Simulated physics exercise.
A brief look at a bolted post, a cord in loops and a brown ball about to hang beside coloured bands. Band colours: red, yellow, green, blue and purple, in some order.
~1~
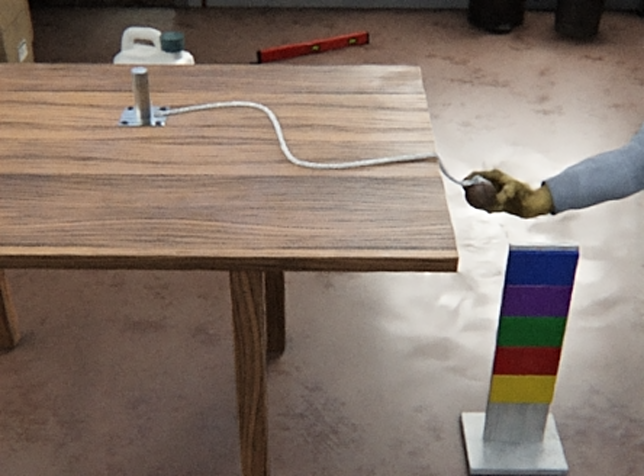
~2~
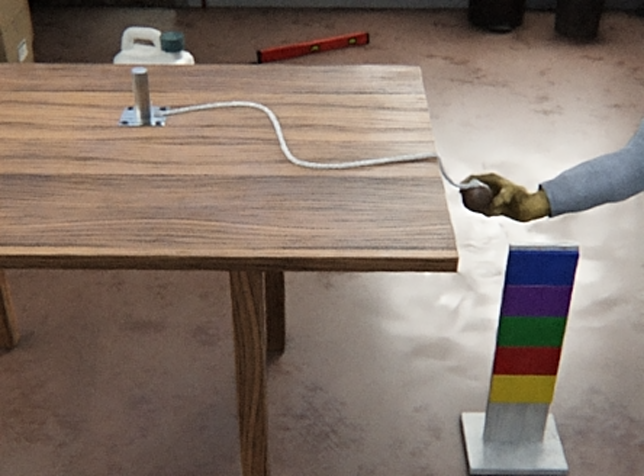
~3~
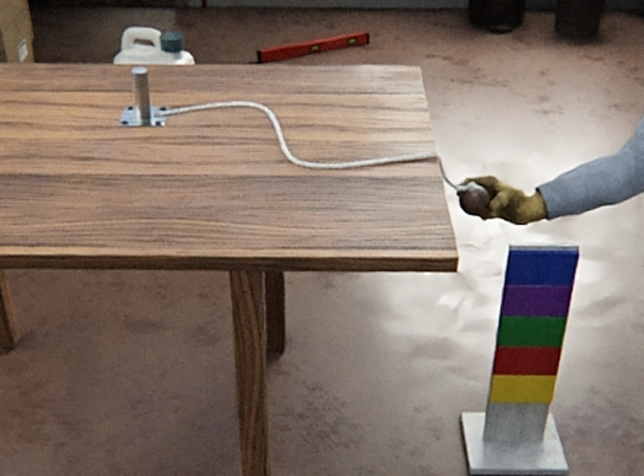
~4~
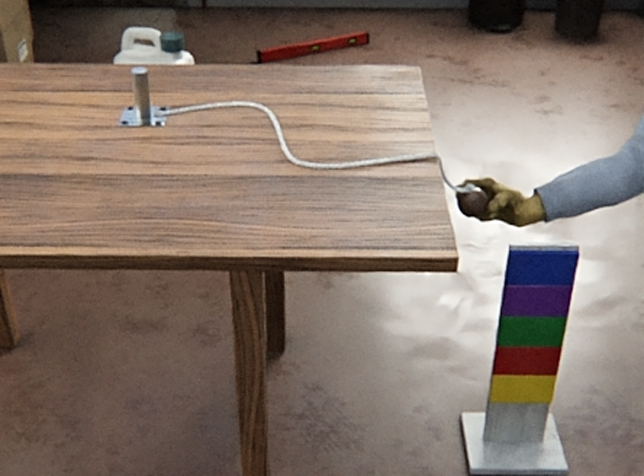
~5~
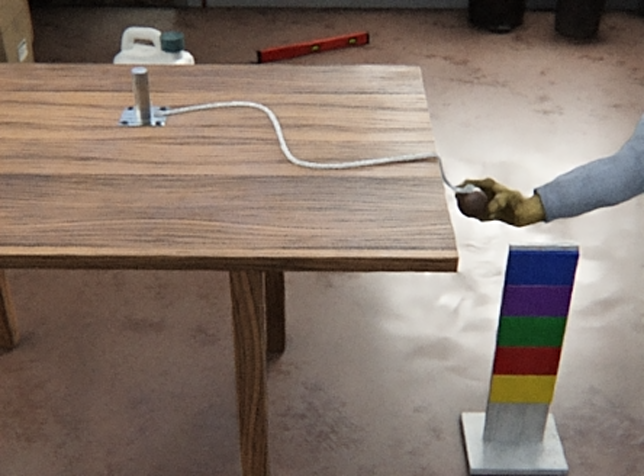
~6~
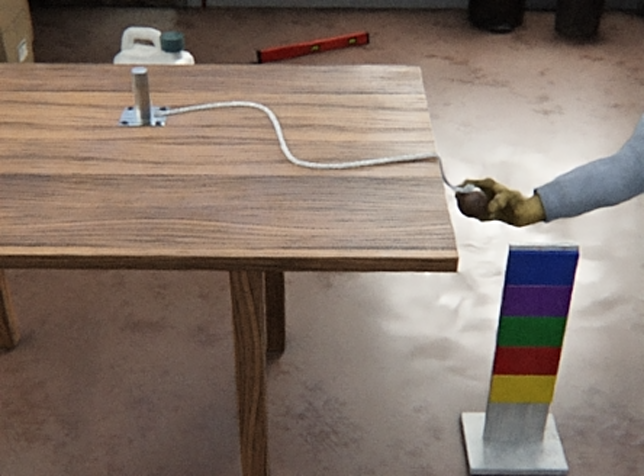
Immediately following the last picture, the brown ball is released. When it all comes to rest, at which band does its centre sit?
At purple.
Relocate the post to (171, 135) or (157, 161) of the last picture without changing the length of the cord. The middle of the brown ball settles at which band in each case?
Try one - green; try two - green.
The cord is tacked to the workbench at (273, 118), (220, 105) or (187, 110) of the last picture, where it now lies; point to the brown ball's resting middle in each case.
In order of the tries: About (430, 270), about (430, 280), about (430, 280).
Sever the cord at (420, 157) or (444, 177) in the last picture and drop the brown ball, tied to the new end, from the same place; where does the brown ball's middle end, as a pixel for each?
(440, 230) and (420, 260).
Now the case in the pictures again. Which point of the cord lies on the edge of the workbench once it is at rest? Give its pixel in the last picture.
Approximately at (337, 167) in the final frame.
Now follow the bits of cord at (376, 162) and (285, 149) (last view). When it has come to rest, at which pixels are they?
About (434, 173), and the other about (363, 132).
Early on, ball near (418, 270); level with blue.
Midway, ball near (434, 276); level with purple.
Finally, ball near (429, 284); level with purple. The cord holds its middle at purple.
